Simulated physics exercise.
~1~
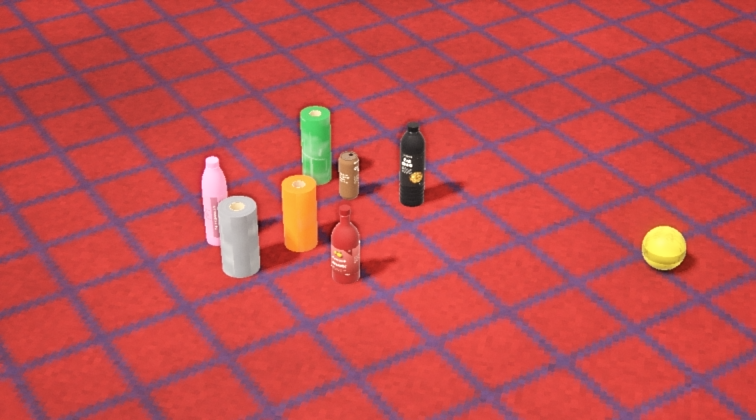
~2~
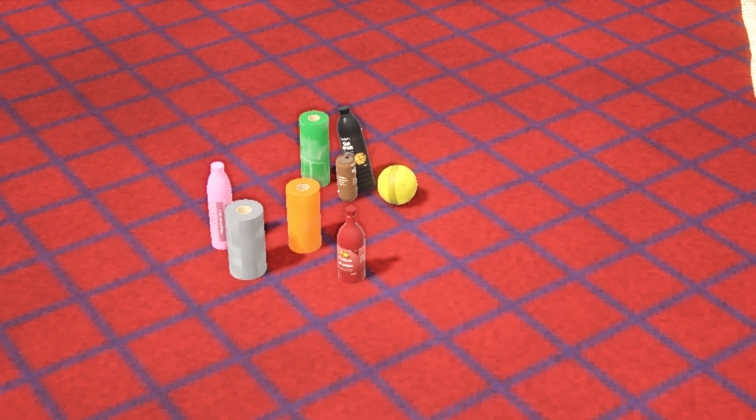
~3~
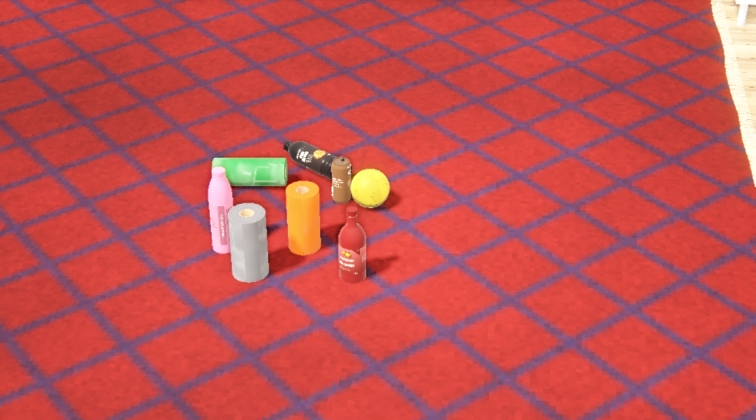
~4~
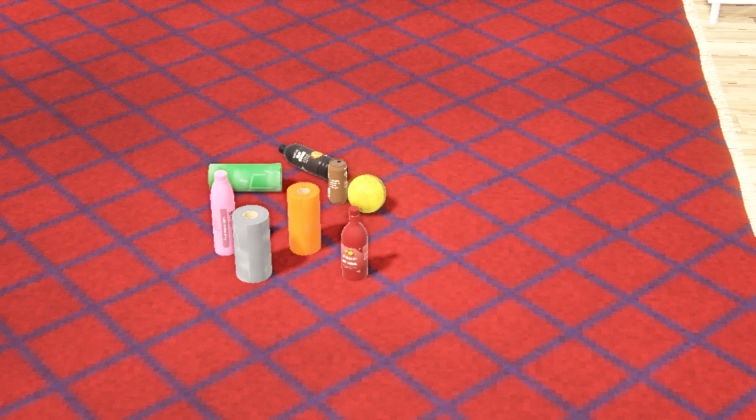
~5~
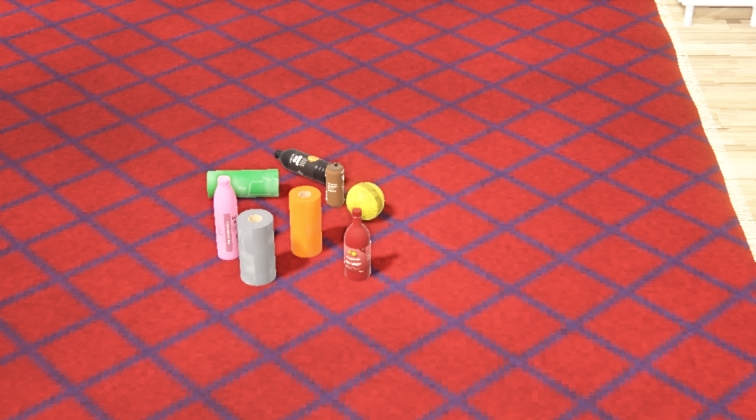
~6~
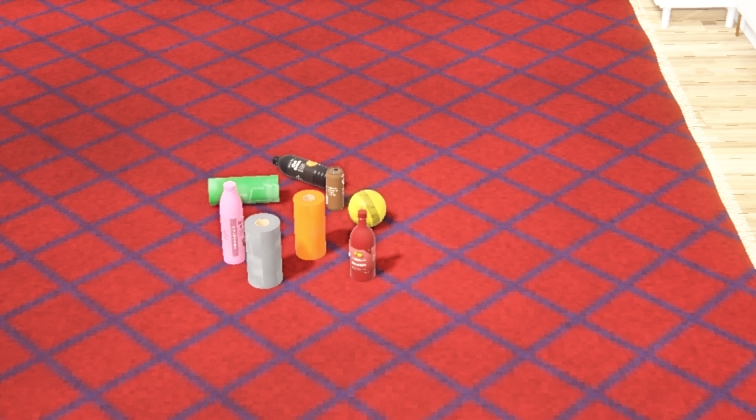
A yellow ball rolled left across a red checked carpet into a group of bottles and rolls, and the black bottle and green roll toppled onto their sides, while the ball ended up beside the brown can and the others stayed standing.
